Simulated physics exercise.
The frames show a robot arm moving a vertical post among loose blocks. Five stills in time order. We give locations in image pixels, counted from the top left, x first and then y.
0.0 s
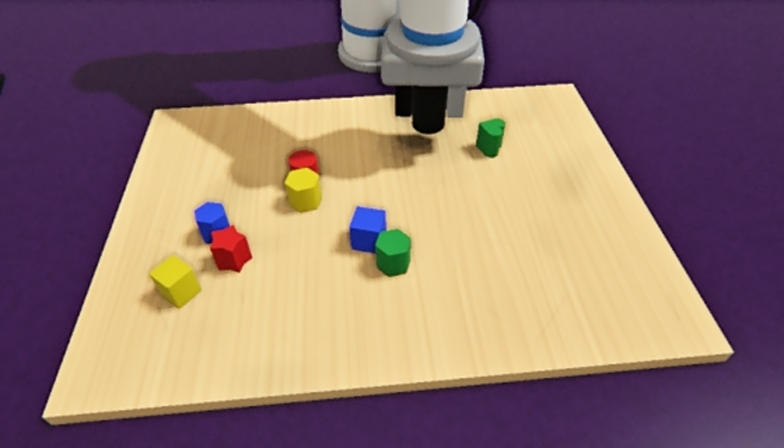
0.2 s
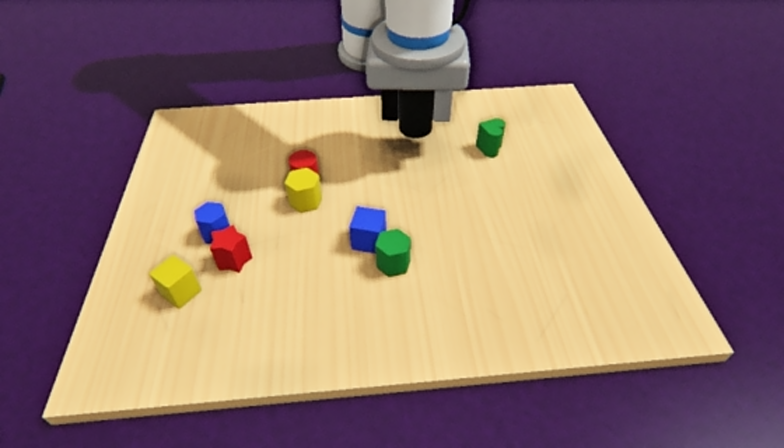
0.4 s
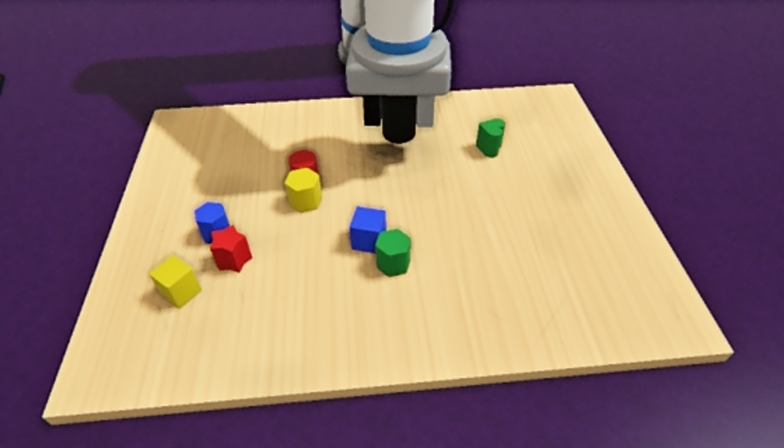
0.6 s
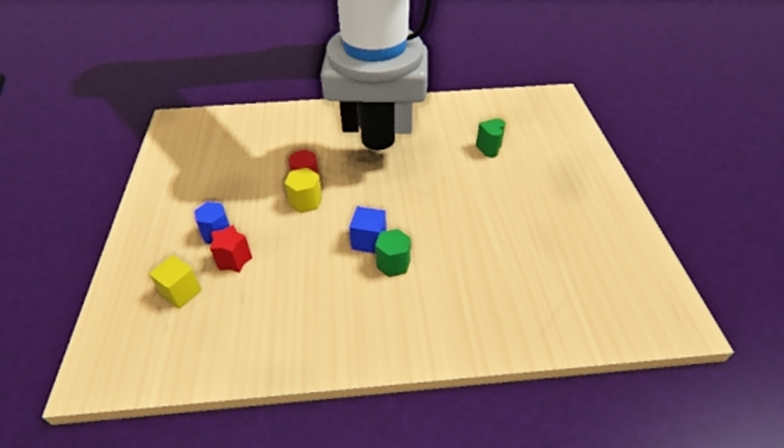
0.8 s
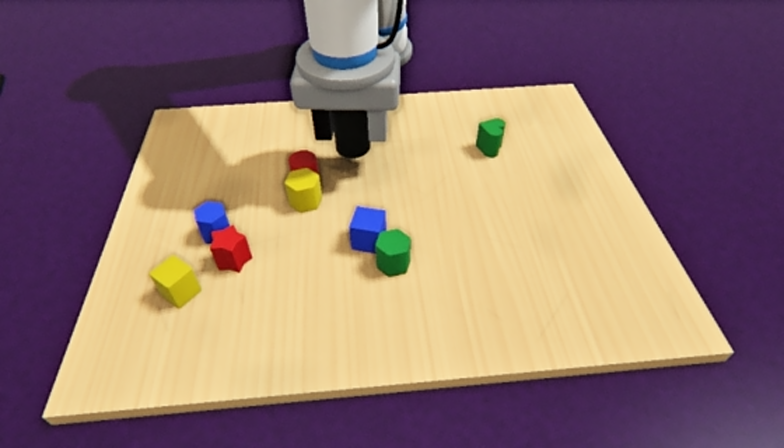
A robot arm with a white and grey body and a dark vertical post reaches over the far edge of a pale wooden board on a purple surface, seen from above at an angle. Red, yellow and blue blocks sit toward the left, blue and green ones near the middle, and another green one at upper right. The arm glides steadily left and slightly nearer, its post nearing the red disc and yellow six-sided block, while the blocks and camera stay still.
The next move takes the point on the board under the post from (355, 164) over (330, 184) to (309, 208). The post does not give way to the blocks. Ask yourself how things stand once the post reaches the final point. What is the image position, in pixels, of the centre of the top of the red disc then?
It should be at (284, 167) by then.
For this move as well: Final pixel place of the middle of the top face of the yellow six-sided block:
In the picture, it is at (274, 201).
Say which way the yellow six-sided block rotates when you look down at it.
Looking down on the board, it turns clockwise.
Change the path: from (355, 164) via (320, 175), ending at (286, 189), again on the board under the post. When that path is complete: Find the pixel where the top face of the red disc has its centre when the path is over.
(250, 177)
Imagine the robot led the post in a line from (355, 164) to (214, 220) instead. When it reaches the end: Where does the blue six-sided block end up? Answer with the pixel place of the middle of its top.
I'd guess (192, 223).
The first path, step by step. Halfway along, post (328, 167); red disc (295, 161).
At the end, post (306, 191); yellow six-sided block (274, 201), turned 20° clockwise; red disc (284, 167); blue square piece not moved.
